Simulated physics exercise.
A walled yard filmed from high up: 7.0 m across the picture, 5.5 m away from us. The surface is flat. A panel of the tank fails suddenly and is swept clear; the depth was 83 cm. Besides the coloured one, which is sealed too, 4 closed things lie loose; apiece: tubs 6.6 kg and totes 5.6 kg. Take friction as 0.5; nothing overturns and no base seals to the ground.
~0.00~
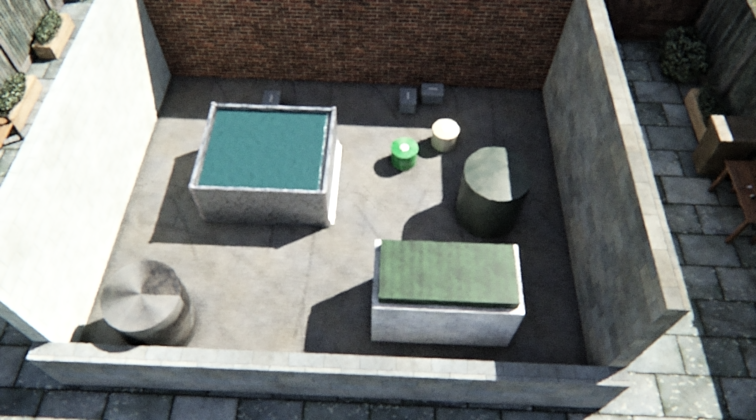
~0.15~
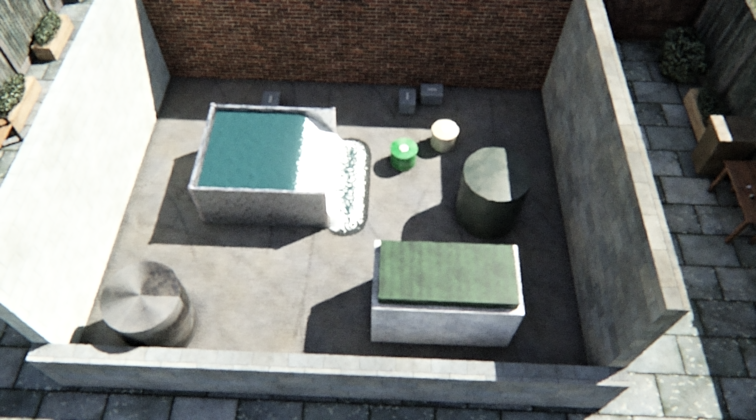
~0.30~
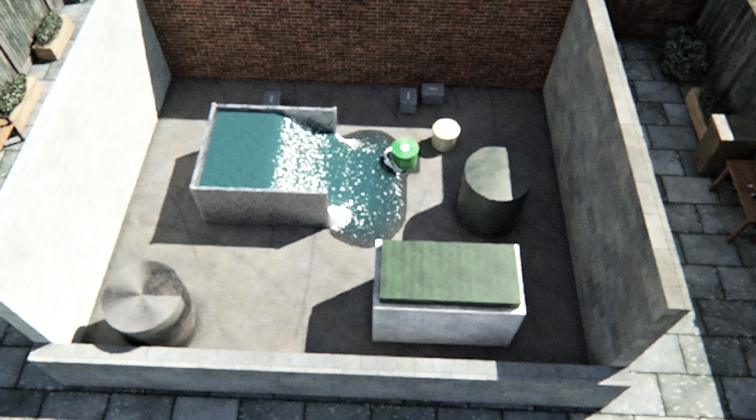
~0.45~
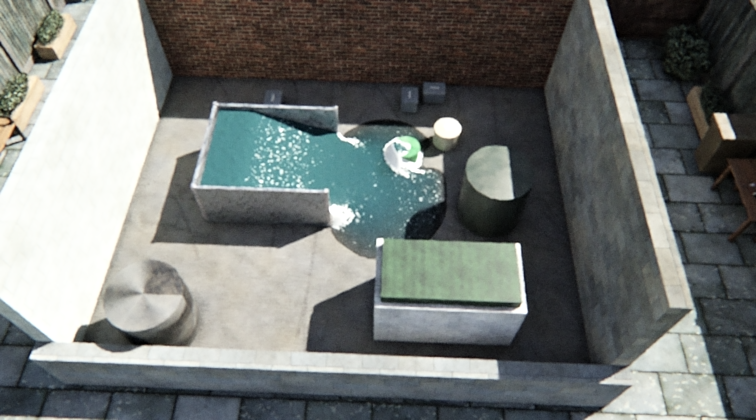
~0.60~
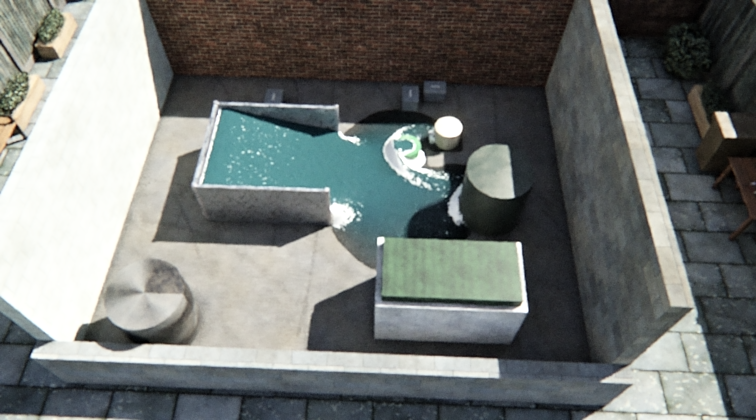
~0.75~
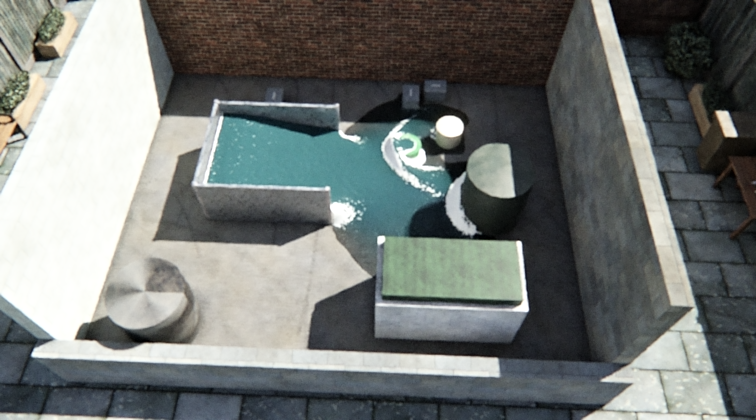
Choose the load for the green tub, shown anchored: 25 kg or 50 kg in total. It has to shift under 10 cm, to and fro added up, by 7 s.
I expect that neither weight holds it.
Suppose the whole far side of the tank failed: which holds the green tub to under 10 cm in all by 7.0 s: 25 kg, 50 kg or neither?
In that case the smaller load will do.
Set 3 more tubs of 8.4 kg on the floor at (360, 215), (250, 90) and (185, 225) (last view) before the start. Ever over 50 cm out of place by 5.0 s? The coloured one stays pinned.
In that order: Past it, short of it, less.
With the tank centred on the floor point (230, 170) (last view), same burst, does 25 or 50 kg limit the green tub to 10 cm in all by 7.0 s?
Then neither weight holds it.
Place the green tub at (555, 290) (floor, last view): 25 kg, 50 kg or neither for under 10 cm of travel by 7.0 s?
Neither is enough.
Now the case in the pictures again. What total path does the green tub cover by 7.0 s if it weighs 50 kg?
Some 250 cm in all.
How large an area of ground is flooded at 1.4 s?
Roughly 17 m2.
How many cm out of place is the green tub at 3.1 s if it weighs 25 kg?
Roughly 200 cm.
After 1.4 s the green tub would be 178 cm from its start with 25 kg and 95 cm from its start with 50 kg; 14 cm of water round it then.
After 3.1 s the green tub would be 211 cm from its start with 25 kg and 185 cm from its start with 50 kg; 27 cm of water round it then.
After 4.9 s the green tub would be 193 cm from its start with 25 kg and 184 cm from its start with 50 kg; 14 cm of water round it then.
After 7.0 s the green tub would be 183 cm from its start with 25 kg and 184 cm from its start with 50 kg; 9 cm of water round it then.
